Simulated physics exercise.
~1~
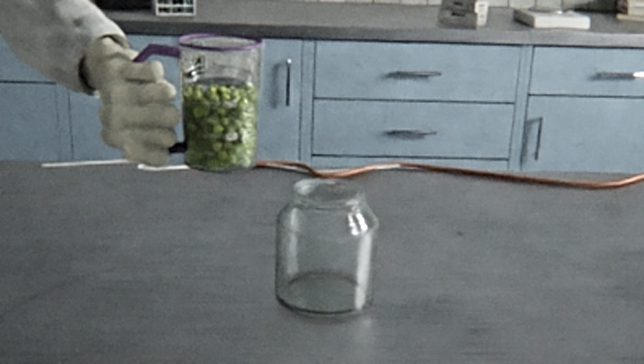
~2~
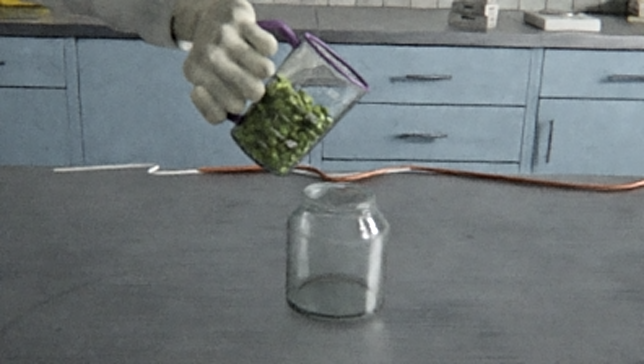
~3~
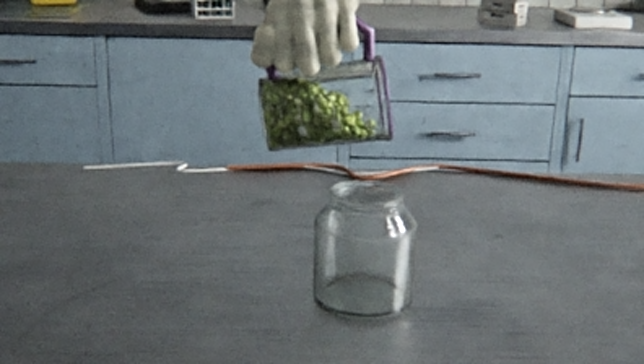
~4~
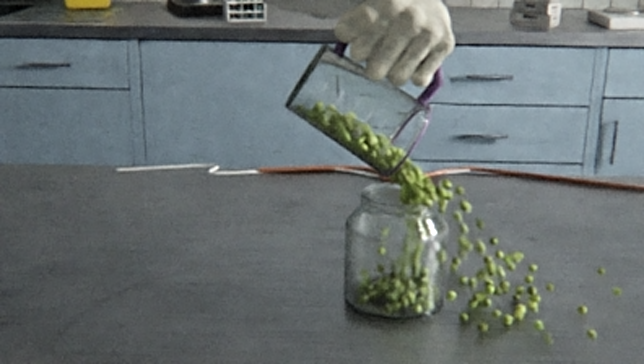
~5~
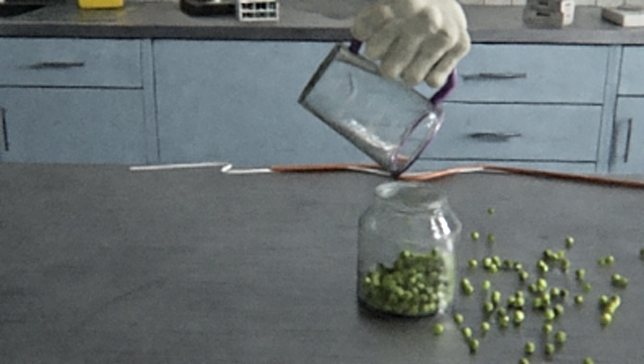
In a laboratory with blue cabinets, a gloved hand moves a clear, purple-handled cup of green peas over an open glass jar and tips it until empty; most of the peas land in the jar, while others scatter across the grey table to its right.
